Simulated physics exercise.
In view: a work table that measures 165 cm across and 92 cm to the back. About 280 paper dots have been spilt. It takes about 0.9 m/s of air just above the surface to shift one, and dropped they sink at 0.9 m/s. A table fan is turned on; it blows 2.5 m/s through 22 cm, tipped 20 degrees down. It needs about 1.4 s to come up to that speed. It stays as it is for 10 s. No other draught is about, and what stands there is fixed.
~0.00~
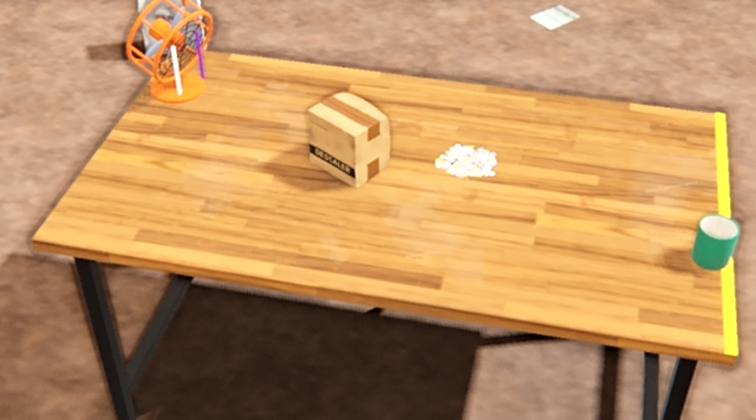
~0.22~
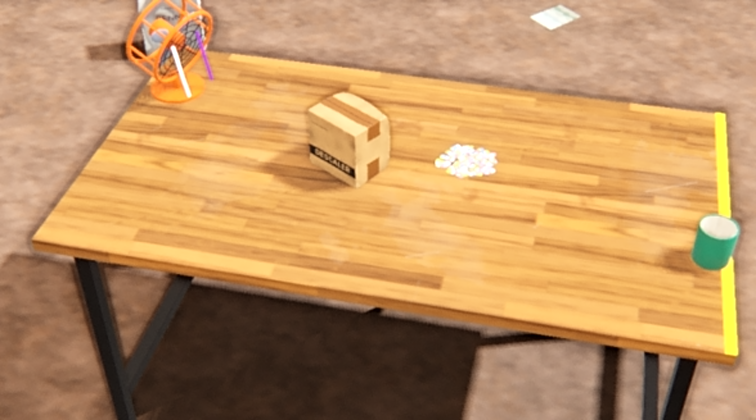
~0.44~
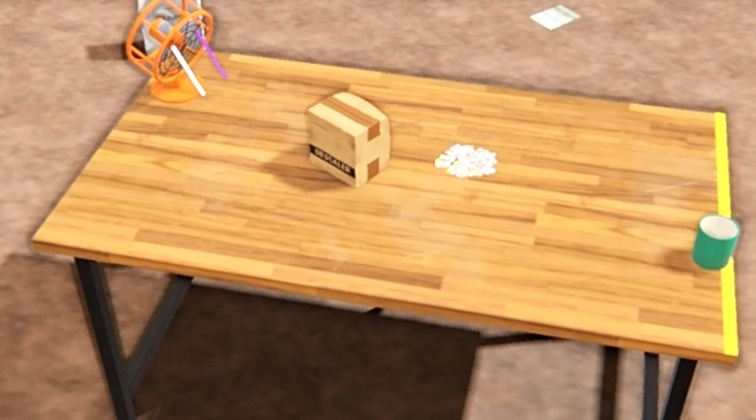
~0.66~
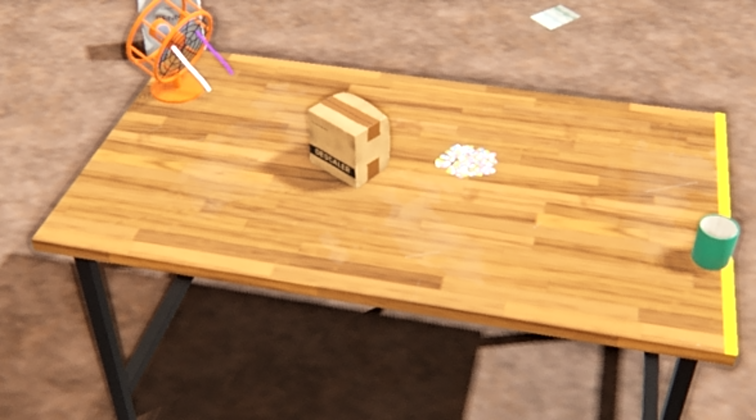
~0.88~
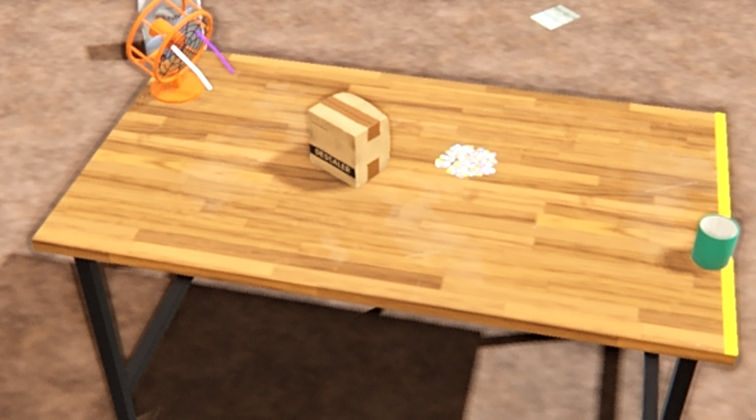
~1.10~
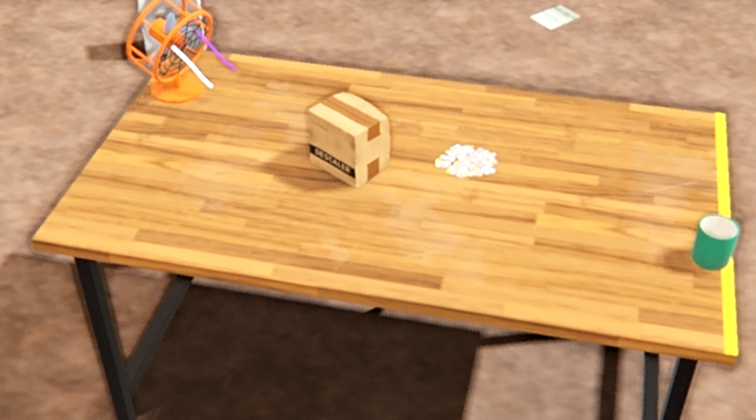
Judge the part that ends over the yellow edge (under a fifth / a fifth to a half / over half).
By then above half are over the yellow edge.
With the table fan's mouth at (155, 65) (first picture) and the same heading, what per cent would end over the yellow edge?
Then about 0 %.
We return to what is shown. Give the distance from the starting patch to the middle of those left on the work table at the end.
Roughly 5 cm.
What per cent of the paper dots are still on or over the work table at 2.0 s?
Near 100 %.
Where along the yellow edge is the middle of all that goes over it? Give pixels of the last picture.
At about (728, 172).
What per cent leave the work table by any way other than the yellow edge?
About 0 %.
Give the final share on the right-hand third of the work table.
About 5 %.
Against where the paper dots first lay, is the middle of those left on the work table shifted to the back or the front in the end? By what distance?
To the back, by about 5 cm.
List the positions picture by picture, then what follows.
The middle of the paper dots is near (466, 161), none has stirred yet and the mouth of the table fan is at (170, 38), in the first picture.
The middle of the paper dots is near (466, 160), none has stirred yet and the yellow edge is centred on (730, 219), in the second picture.
The middle of the paper dots is near (466, 160), none has stirred yet, the top of a box is at (349, 112) and the top of a mug is at (720, 227), in the third picture.
The middle of the paper dots is near (466, 160) and none has stirred yet, in the fourth picture.
The middle of the paper dots is near (466, 160) and none has stirred yet, in the fifth picture.
The middle of the paper dots is near (466, 160) and none has stirred yet, in the sixth picture.
After 2.0 s, 100 % are on the move or not yet settled, 0 % are over the yellow edge; the middle of those still in play is near (468, 163).
After 3.2 s, 99 % are on the move or not yet settled, 3 % are over the yellow edge; the middle of those still in play is near (469, 159).
After 5.5 s, 78 % are on the move or not yet settled, 24 % are over the yellow edge; the middle of those still in play is near (478, 153).
After 10.0 s, at the end, 71 % are over the yellow edge; the middle of those still in play is near (471, 151).
